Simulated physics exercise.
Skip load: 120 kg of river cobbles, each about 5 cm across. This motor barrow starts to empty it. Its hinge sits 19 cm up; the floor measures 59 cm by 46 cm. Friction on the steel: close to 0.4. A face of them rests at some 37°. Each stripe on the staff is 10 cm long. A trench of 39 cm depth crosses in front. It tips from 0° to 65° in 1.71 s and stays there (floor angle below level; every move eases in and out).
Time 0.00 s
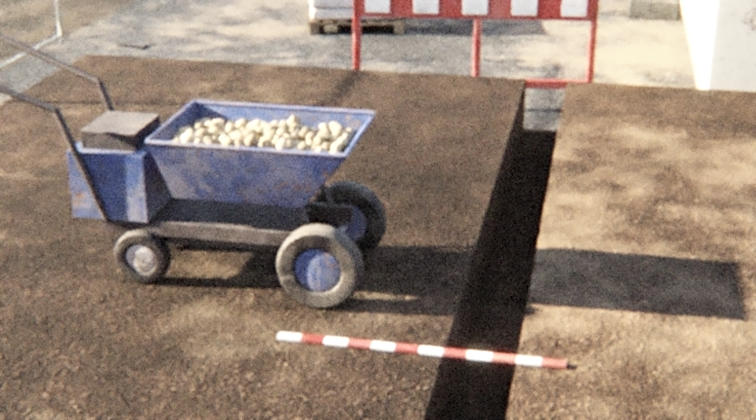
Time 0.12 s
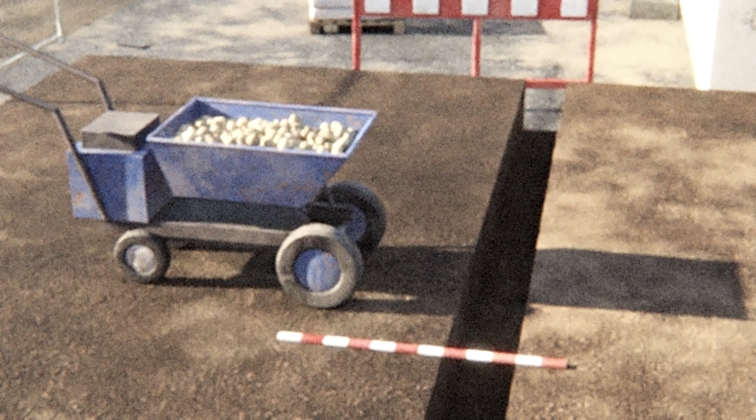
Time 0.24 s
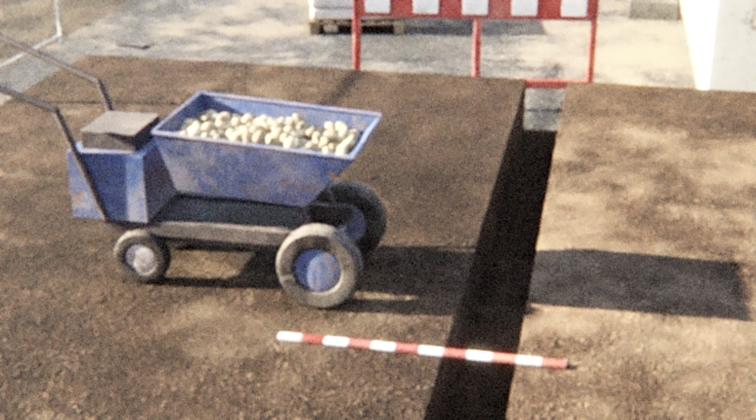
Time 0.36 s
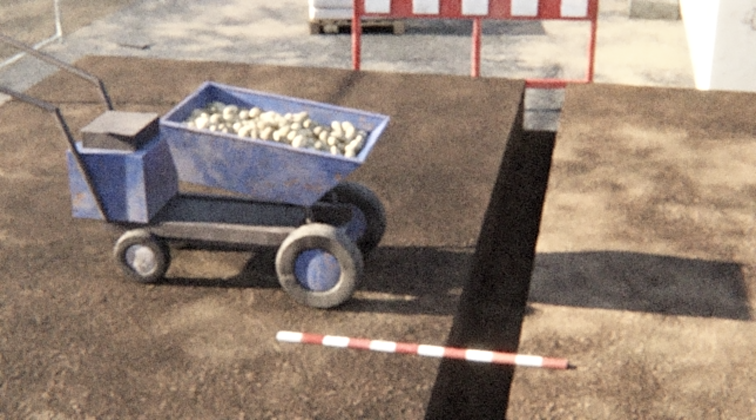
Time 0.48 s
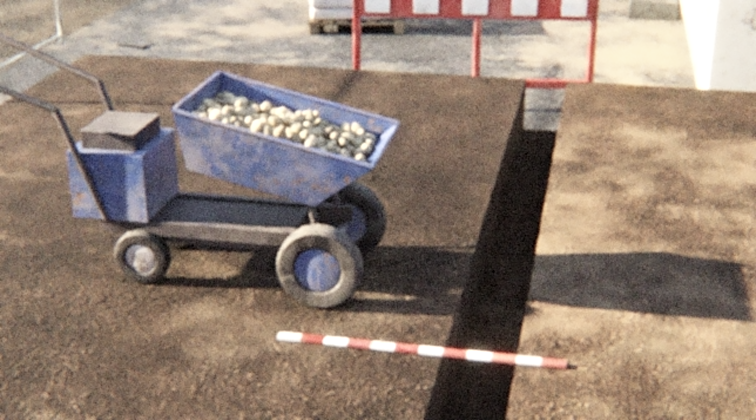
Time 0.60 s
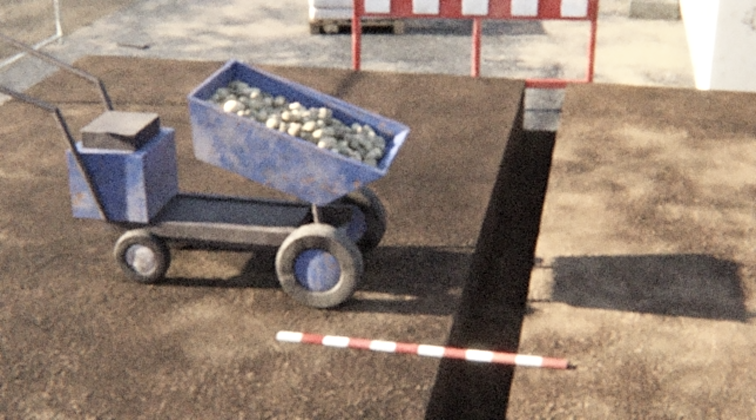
Blue motor barrow's skip of pale stones tilting steadily down to the right beside a narrow trench, its wheels staying still.
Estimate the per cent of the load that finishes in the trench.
Roughly 93 percent.
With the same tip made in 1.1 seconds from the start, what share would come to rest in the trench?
That would give about 85 percent.
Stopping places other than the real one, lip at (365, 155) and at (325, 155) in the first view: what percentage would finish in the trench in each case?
Around 80% for the first place and 90% for the second.
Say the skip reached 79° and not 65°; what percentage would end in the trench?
Some 95% would finish there.
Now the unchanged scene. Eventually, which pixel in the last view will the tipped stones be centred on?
Their middle lands near (494, 348).
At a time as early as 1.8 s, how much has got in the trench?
Around 40 per cent of it.
After 1.3 s the floor is at 55°; 100 % in the skip; the foremost stones are at (446, 208).
After 1.8 s the floor is at 65°; 58 % in the skip, 1 % short of the trench, 40 % in the trench, 1 % past the trench; the foremost stones are at (541, 300).
After 2.2 s the floor is at 65°; 30 % in the skip, 1 % short of the trench, 62 % in the trench, 7 % past the trench; the foremost stones are at (616, 312).
After 4.1 s the floor is at 65°; 0 % in the skip, 93 % in the trench, 7 % past the trench; the foremost stones are at (666, 307).
